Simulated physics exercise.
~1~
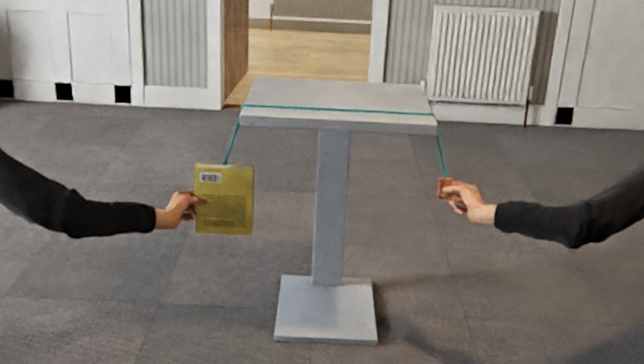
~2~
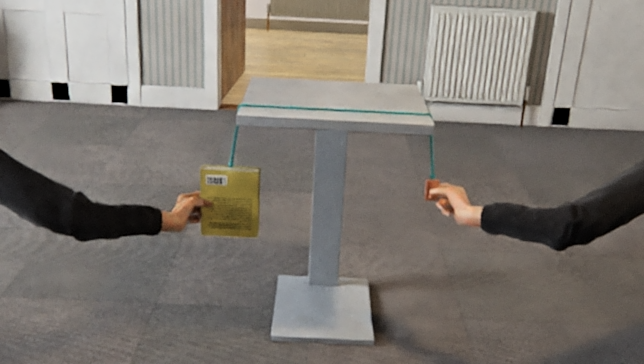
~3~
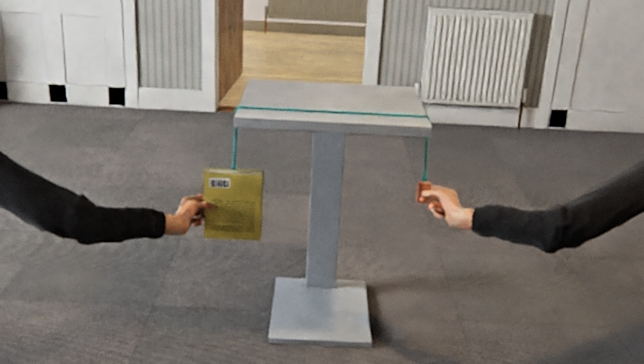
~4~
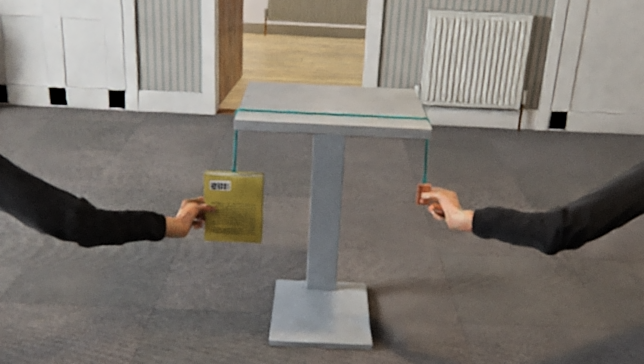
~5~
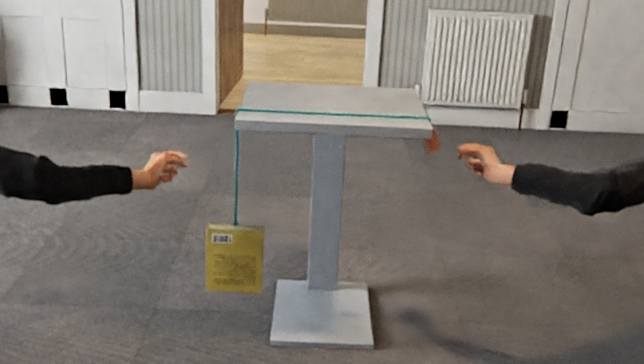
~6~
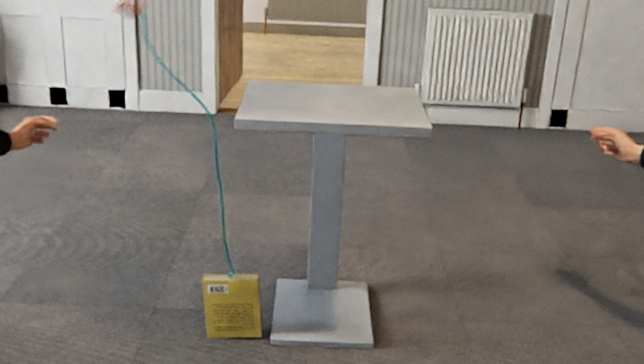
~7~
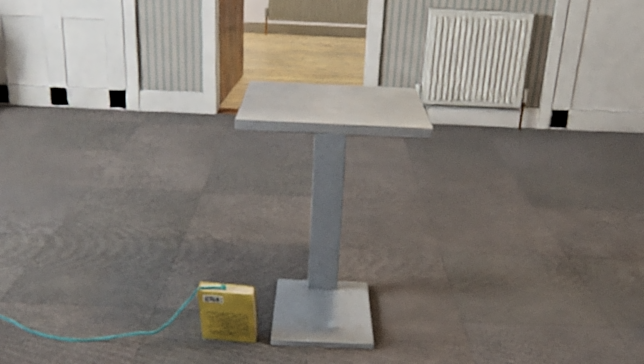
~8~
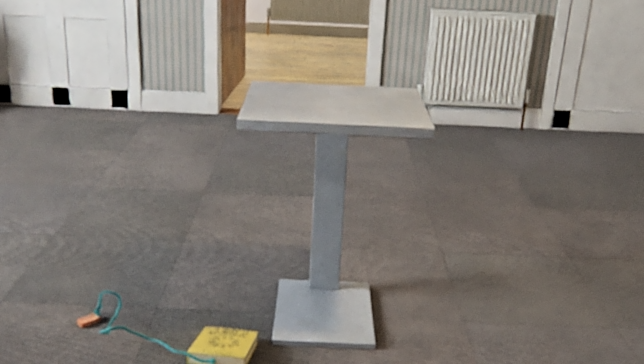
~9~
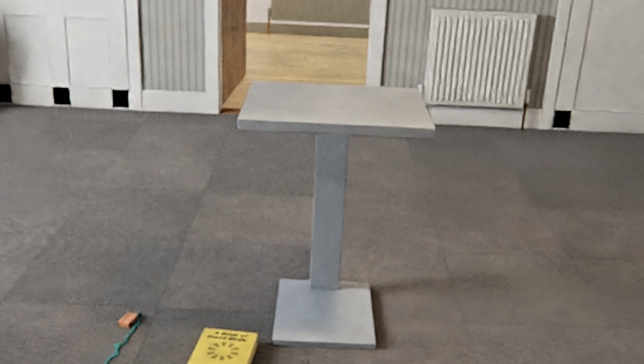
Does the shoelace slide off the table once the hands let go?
Yes, the shoelace slips off the left side of the table and ends up on the floor.
